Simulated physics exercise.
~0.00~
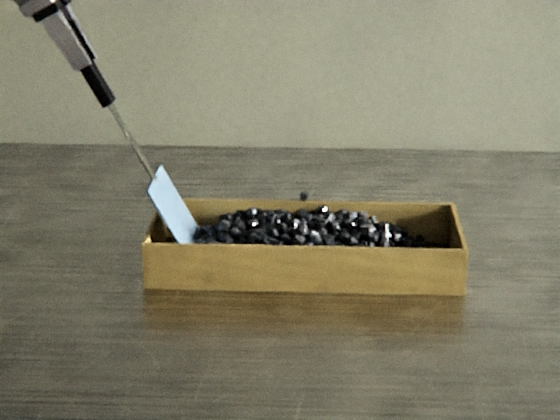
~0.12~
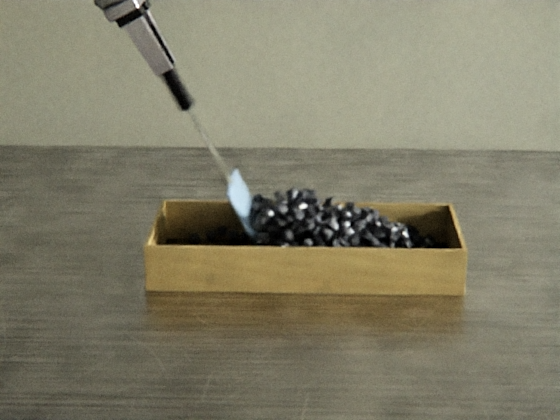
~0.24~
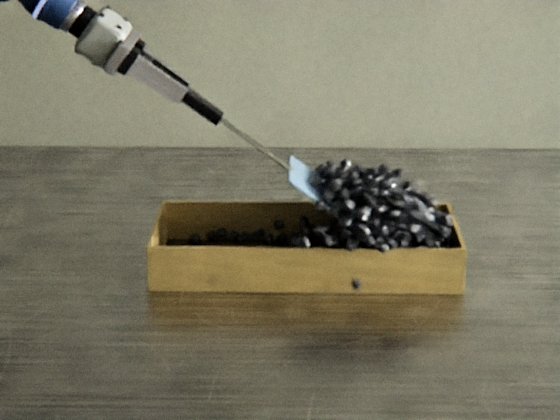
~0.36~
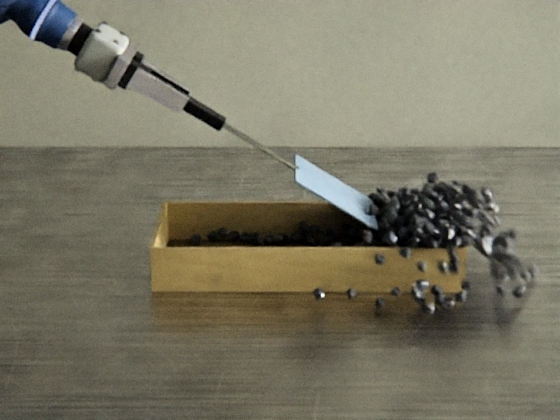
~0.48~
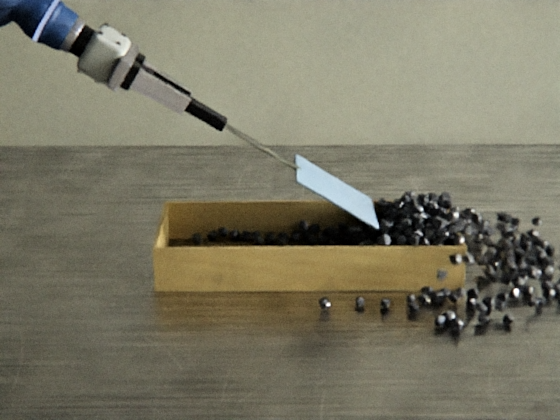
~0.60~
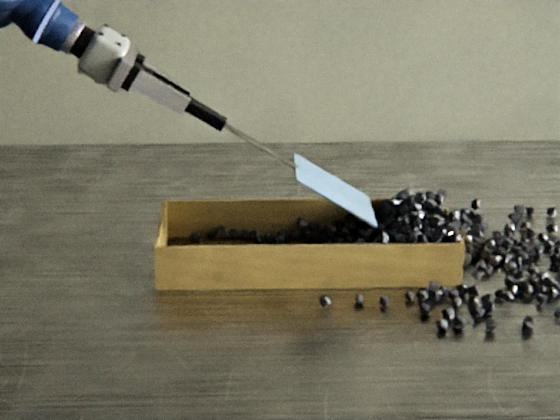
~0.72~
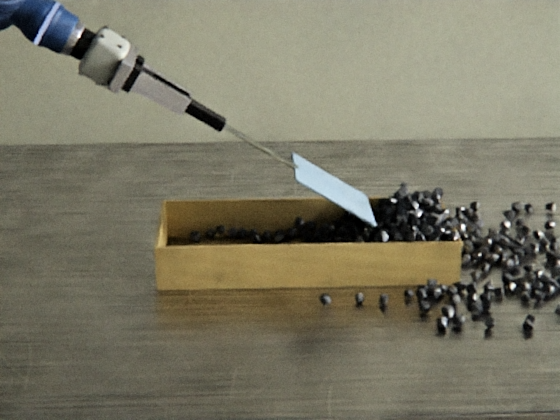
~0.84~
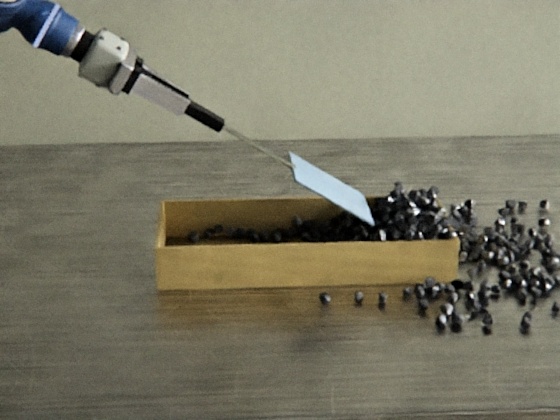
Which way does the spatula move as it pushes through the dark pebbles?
The spatula moves to the right, pushing the pebbles towards that end of the tin.
